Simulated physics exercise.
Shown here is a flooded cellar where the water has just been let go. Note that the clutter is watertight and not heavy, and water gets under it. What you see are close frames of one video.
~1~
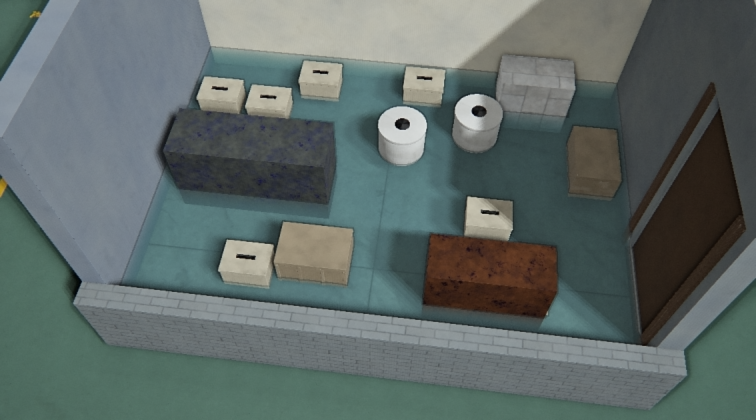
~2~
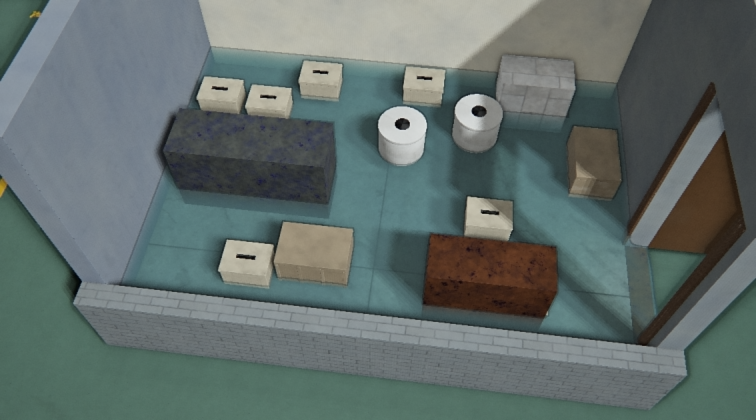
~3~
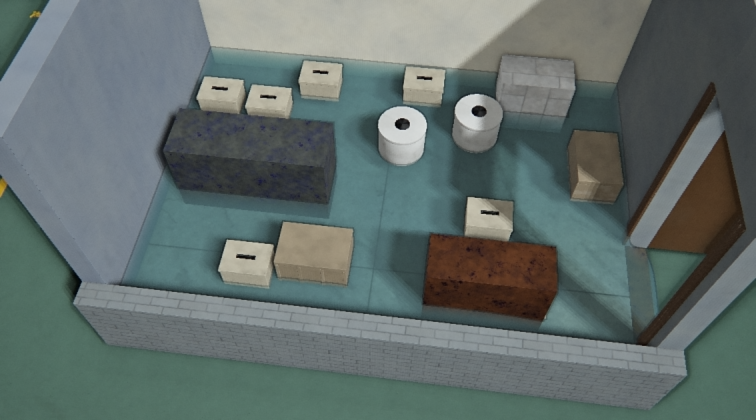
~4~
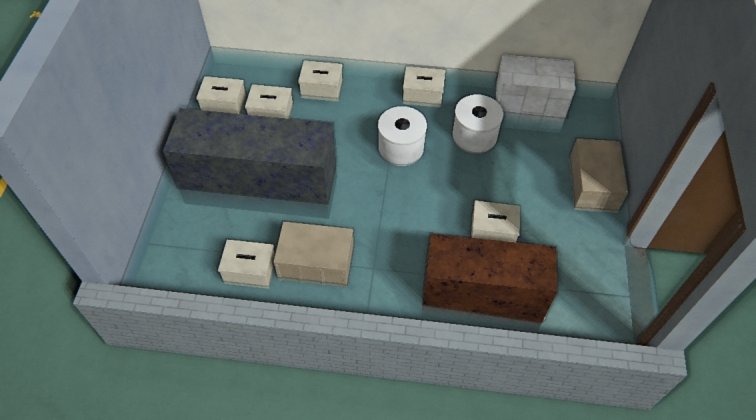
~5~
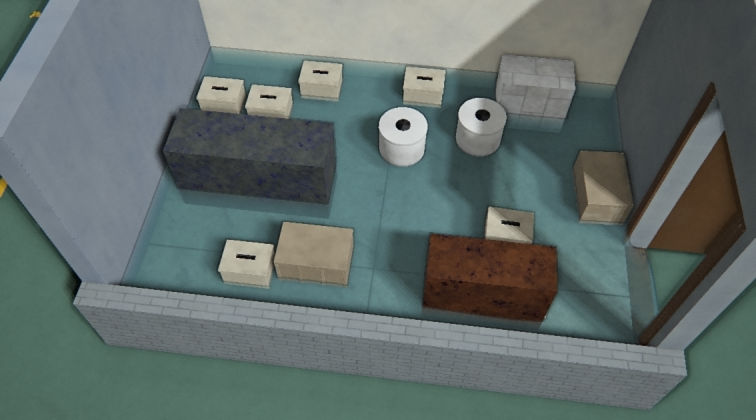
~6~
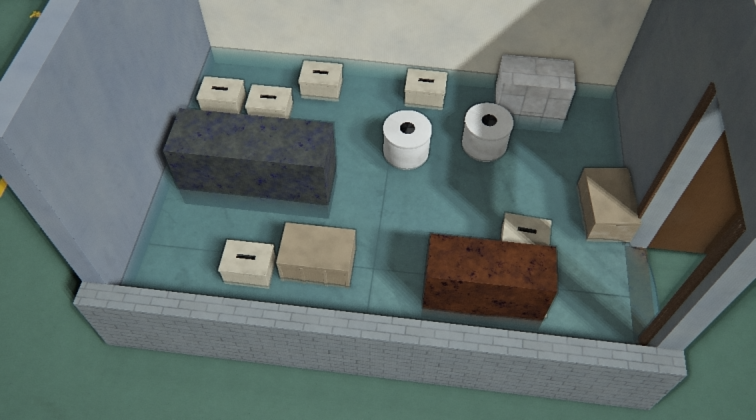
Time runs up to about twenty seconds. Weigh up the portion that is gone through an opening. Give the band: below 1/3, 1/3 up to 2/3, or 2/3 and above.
The likely share is a third through two thirds.
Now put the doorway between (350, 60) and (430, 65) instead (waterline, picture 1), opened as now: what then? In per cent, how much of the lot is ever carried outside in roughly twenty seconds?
80 %.
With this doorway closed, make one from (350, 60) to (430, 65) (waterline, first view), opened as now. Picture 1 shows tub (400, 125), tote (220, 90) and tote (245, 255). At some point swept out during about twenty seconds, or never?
Ordered result: Exited / exited / retained.
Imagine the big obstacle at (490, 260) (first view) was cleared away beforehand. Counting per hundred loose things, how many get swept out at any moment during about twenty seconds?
About 60%.
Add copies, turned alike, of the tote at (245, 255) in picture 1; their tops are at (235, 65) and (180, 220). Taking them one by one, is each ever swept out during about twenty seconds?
Copy one still there, copy two still there.
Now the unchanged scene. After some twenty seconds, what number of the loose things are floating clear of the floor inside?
That would be 5.
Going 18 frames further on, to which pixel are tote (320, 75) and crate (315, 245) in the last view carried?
Around (384, 93) for the first and around (387, 291) for the second.
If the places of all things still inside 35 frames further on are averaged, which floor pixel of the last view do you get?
I'd put it around pixel (363, 197).
A moment on, 2 of 10 are out; 8 afloat.
Next, 3 of 10 are out; 7 afloat.
Later, 5 of 10 are out; 5 afloat.
In the end, 5 of 10 are out; 5 afloat.
